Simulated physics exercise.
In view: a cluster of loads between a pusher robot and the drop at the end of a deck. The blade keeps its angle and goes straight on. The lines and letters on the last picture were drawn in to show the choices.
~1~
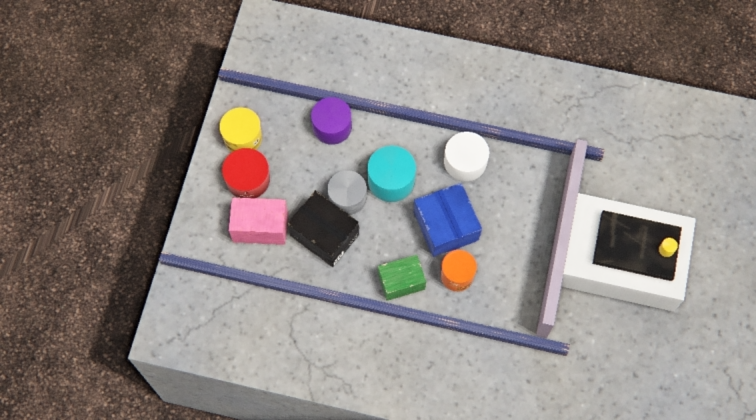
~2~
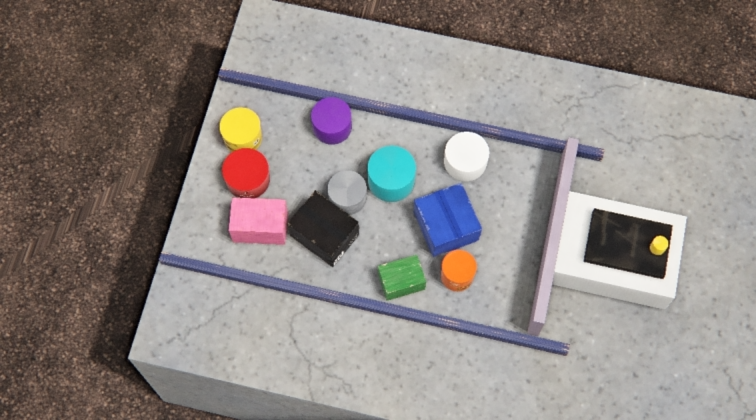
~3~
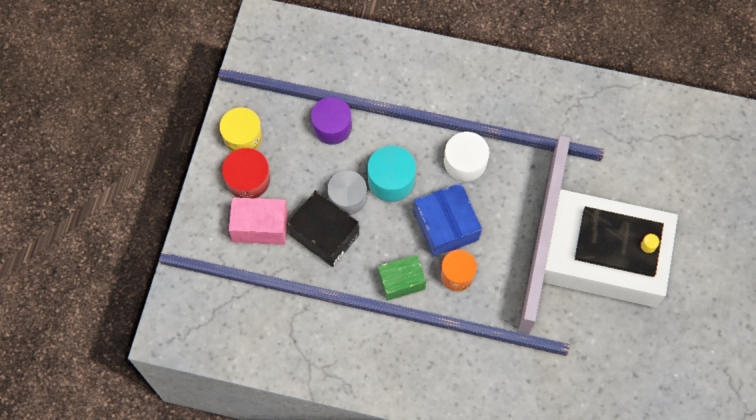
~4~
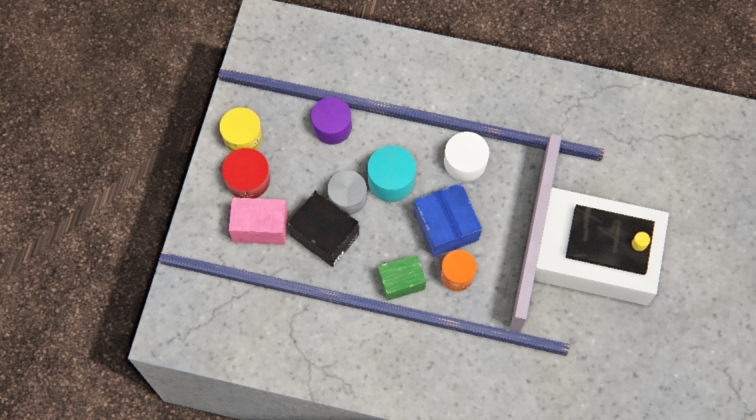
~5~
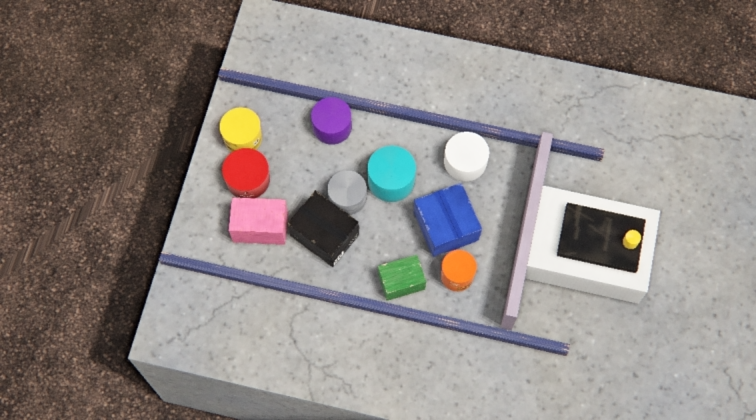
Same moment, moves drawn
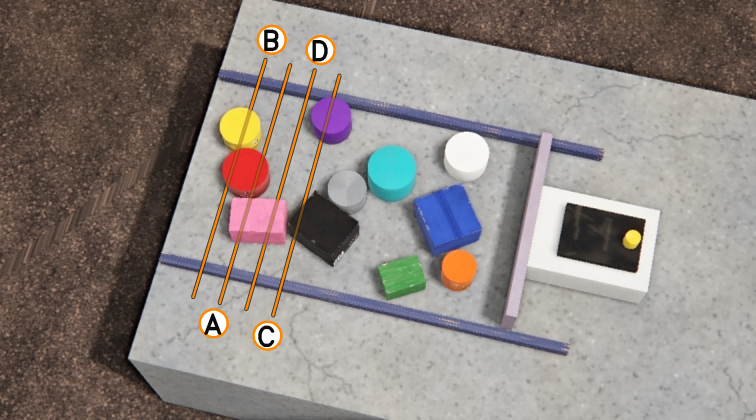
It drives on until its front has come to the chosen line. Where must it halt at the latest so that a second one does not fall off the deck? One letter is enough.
Stop at C.
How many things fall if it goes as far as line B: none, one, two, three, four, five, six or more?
Six or more.
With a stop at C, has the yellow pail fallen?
No.
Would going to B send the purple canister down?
Yes.
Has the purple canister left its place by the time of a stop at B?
Yes.
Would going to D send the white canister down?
By then, no.
On the marked copy, A at (256, 179); B at (231, 174); C at (308, 191); D at (282, 185).
Following C. Soon after the start, robot (514, 218); green crate (386, 278); white canister (435, 150).
Later, robot (432, 200); pink crate (222, 222); purple canister (306, 112).
In the end, robot (373, 187); pink crate (170, 227); red pail (198, 165); none fallen.
As for the rest, A drops five; B drops seven; D drops three.
